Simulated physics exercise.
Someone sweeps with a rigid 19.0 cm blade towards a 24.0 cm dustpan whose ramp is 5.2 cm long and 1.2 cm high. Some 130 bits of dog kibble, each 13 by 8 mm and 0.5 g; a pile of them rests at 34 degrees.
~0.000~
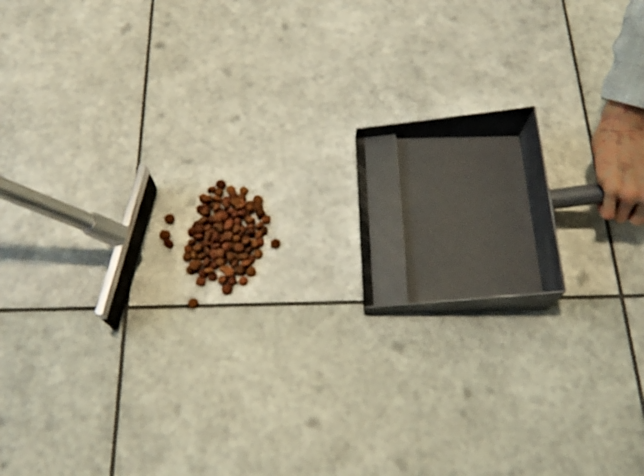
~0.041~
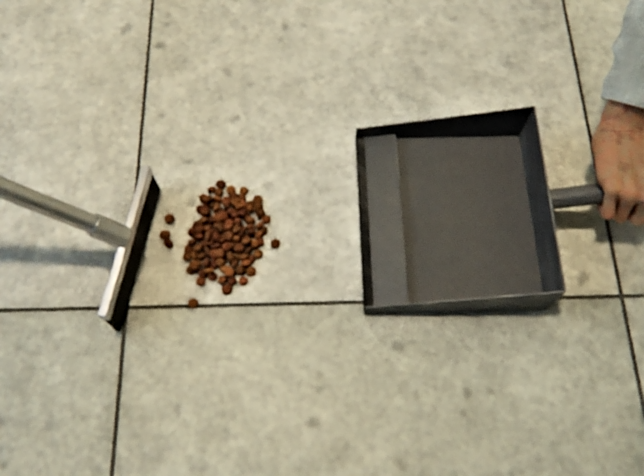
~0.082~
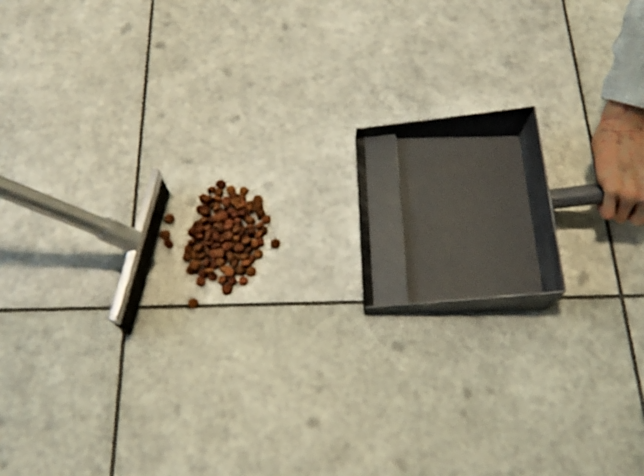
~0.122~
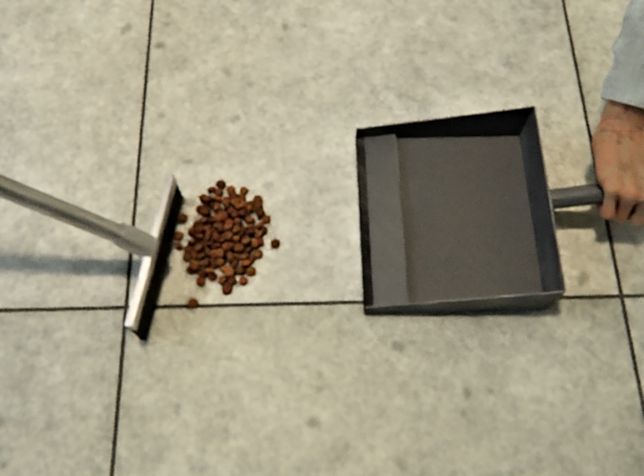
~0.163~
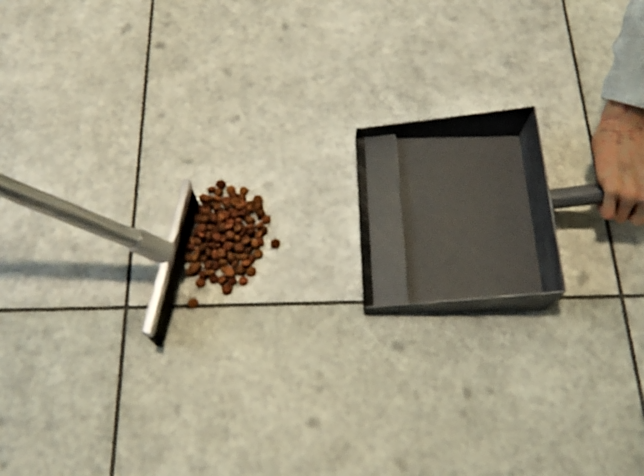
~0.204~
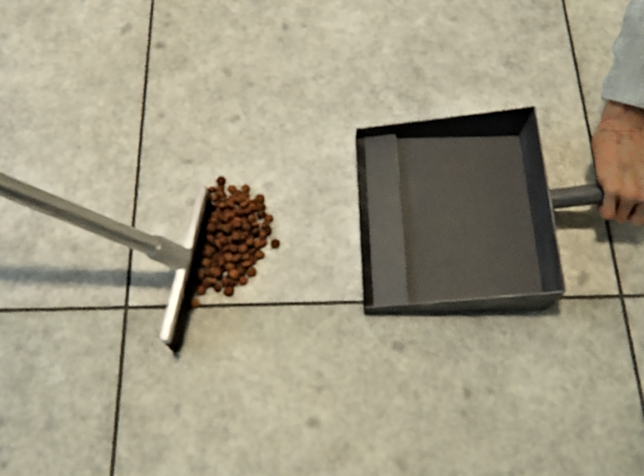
A squeegee-like blade slides right across grey tiles and pushes into a brown kibble pile.
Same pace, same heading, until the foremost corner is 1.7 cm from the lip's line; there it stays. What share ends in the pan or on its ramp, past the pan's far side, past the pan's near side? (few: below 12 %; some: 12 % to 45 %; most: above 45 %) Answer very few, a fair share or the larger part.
Pan: A fair share, far side: Very few, near side: A fair share.
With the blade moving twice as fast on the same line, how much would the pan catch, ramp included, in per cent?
In that case some 30 per cent.
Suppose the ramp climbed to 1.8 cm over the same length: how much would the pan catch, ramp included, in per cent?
Then about 15 per cent.
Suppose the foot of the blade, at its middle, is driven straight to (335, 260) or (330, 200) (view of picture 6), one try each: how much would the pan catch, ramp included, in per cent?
About 35 and 20 per cent.
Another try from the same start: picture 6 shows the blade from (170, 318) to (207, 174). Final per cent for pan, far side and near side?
Pan 35, far 0, near 5.
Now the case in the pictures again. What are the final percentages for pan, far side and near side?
Pan 15; far side 0; near side 25.
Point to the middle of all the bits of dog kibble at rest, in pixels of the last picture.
At about (351, 267).
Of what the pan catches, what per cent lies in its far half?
Roughly 0 per cent.
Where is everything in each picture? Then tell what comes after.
Blade from (102, 314) to (145, 171), moved 0.0 cm, 0 of the pieces shifted so far; middle of the pieces at (224, 231); pan at (462, 219), in the first frame.
Blade from (106, 316) to (148, 172), moved 0.4 cm, 0 of the pieces shifted so far; middle of the pieces at (224, 231), in the second frame.
Blade from (116, 319) to (157, 176), moved 1.7 cm, 0 of the pieces shifted so far; middle of the pieces at (224, 231), in the third frame.
Blade from (132, 326) to (172, 181), moved 3.7 cm, 3 of the pieces shifted so far; middle of the pieces at (224, 231), in the fourth frame.
Blade from (149, 332) to (188, 186), moved 5.8 cm, 21 of the pieces shifted so far; middle of the pieces at (225, 231), in the fifth frame.
Blade from (166, 339) to (204, 192), moved 7.9 cm, 106 of the pieces shifted so far; middle of the pieces at (227, 235); pan at (462, 219). Its pace works out near 0.51 m/s, heading 22 degrees towards the viewer's side, in the sixth frame.
Then, at 0.39 s, middle of the blade 12 cm from the lip; 0 % over the lip, far side 0 %, near side 5 %.
After 0.51 s, middle of the blade 6 cm from the lip; 0 % over the lip, far side 0 %, near side 15 %.
Then, at 0.76 s, middle of the blade 3 cm from the lip; 15 % over the lip, far side 0 %, near side 25 %.
By 1.2 s all is still; pan 15 %, far side 0 %, near side 25 %, in front of the lip or behind the blade 60 %.
